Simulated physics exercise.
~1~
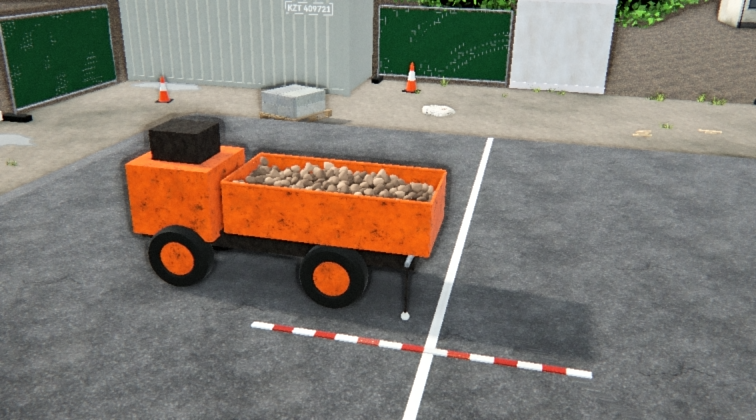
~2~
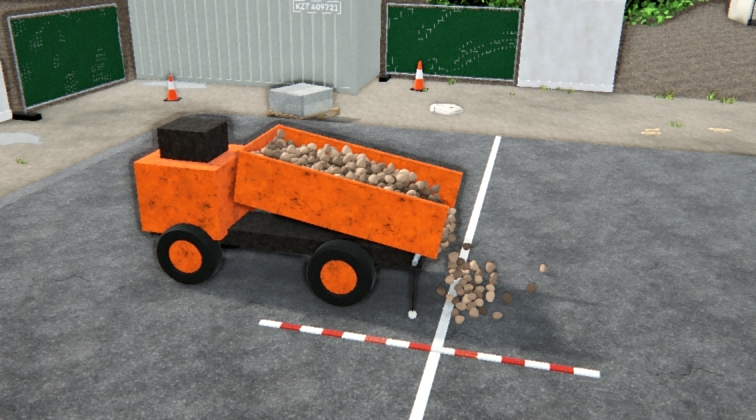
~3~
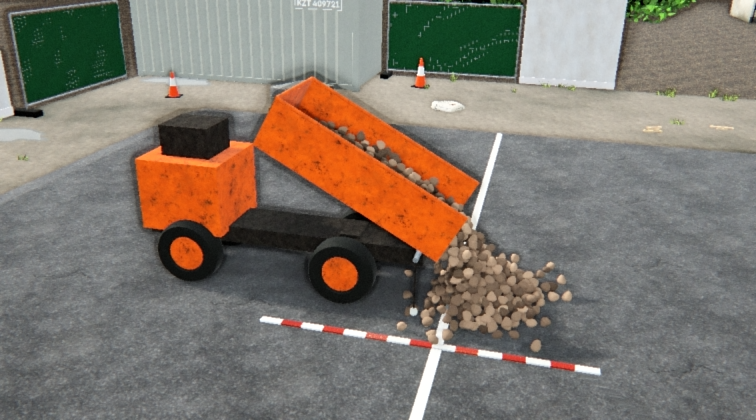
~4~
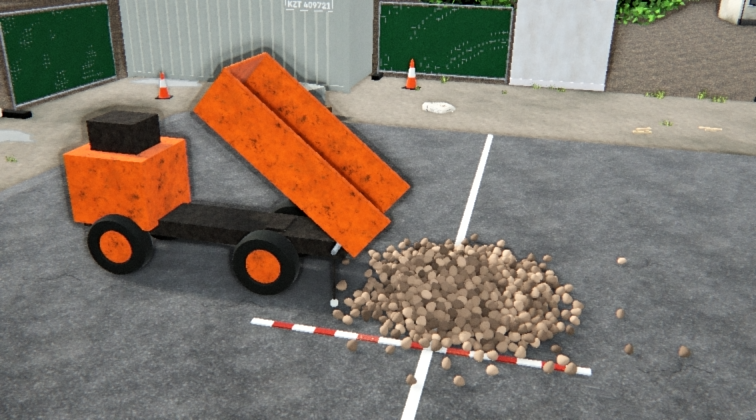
An orange truck tipped up its bed and poured brown rounded stones onto the pavement behind it, then pulled forward to the left, leaving its raised bed empty and a wide heap spread across the white line, with more stones beyond it.
